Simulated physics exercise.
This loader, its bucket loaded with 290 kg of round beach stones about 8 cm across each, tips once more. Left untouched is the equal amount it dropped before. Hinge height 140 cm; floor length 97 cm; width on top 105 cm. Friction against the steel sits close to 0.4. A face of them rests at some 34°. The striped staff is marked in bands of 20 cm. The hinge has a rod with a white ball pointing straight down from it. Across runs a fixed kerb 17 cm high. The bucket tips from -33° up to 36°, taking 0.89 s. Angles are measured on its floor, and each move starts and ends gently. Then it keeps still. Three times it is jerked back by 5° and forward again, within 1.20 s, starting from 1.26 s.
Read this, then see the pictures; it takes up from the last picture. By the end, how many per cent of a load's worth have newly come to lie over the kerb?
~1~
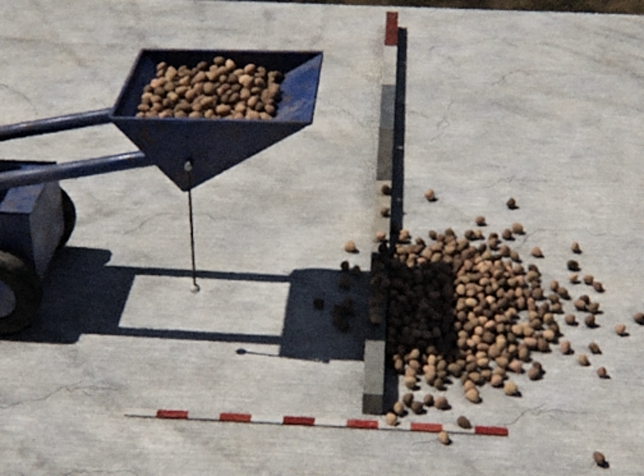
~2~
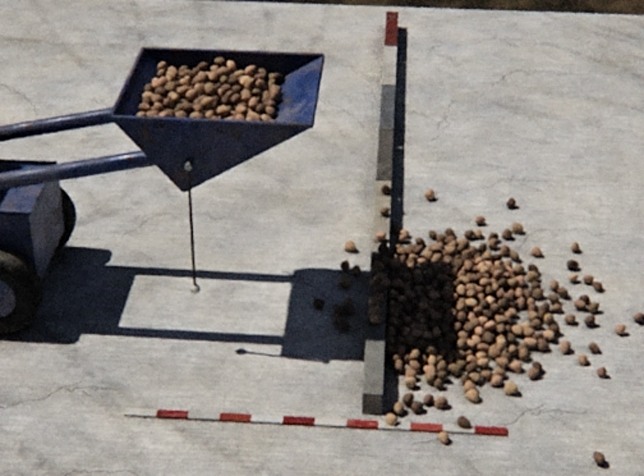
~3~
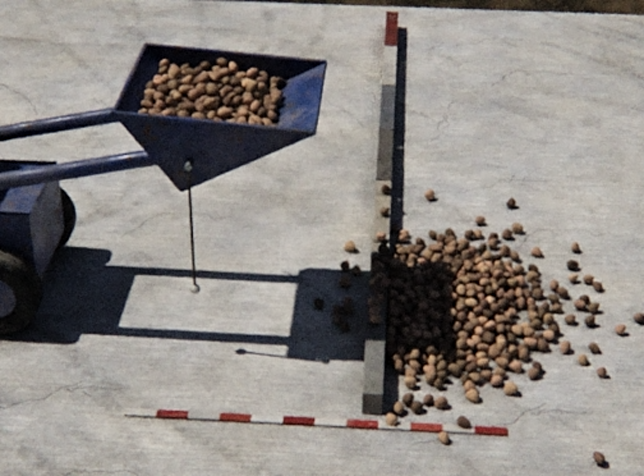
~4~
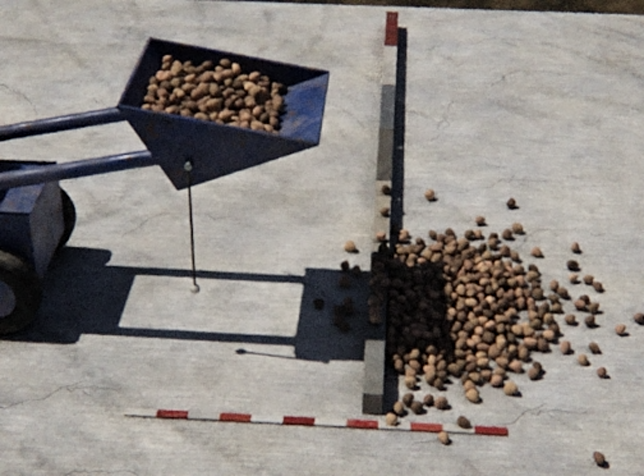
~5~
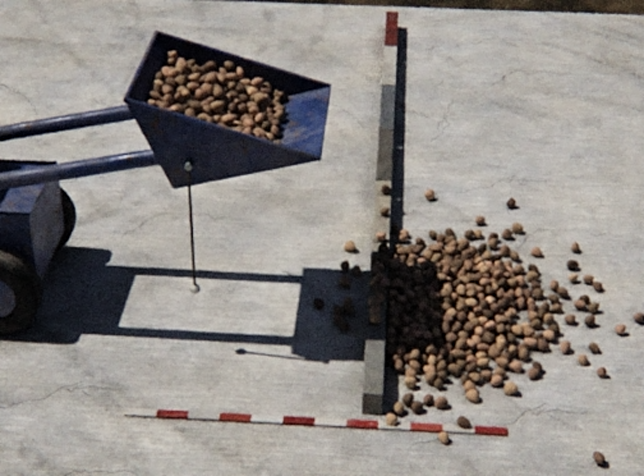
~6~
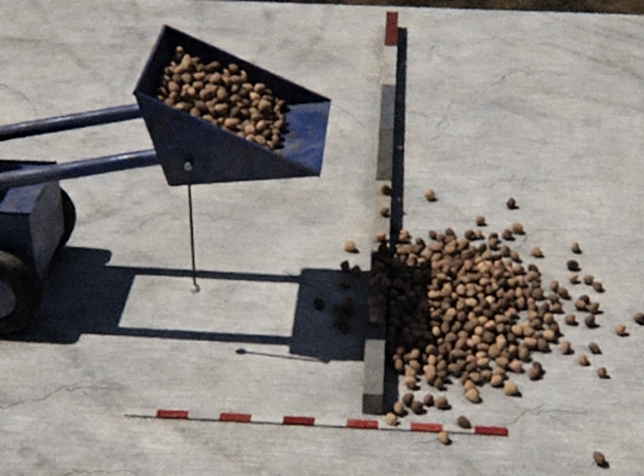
About 31 per cent have newly come to lie there.
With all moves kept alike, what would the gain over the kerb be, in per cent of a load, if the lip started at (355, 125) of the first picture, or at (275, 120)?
Case one about 80 %, case two about 5 %.
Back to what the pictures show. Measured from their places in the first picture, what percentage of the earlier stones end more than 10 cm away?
Roughly 5 per cent of them.
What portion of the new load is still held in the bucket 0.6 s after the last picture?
About 85 percent is still in there.
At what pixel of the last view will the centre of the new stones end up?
The middle ends up near (355, 294).
Then, 0.3 s after the last picture the floor is at 25°; in per cent of one load, 100 in the bucket, 6 on this side of the kerb, 94 over the kerb; the foremost stones are past the picture's edge.
Then, 0.6 s after the last picture the floor is at 36°; in per cent of one load, 84 in the bucket, 22 on this side of the kerb, 94 over the kerb; the foremost stones are past the picture's edge.
Then, 2.5 s after the last picture the floor is at 36°; in per cent of one load, 0 in the bucket, 75 on this side of the kerb, 125 over the kerb; the foremost stones are past the picture's edge.
Then, 5.1 s after the last picture the floor is at 36°; in per cent of one load, 0 in the bucket, 75 on this side of the kerb, 125 over the kerb; the foremost stones are past the picture's edge. Net gain over the kerb, 31.
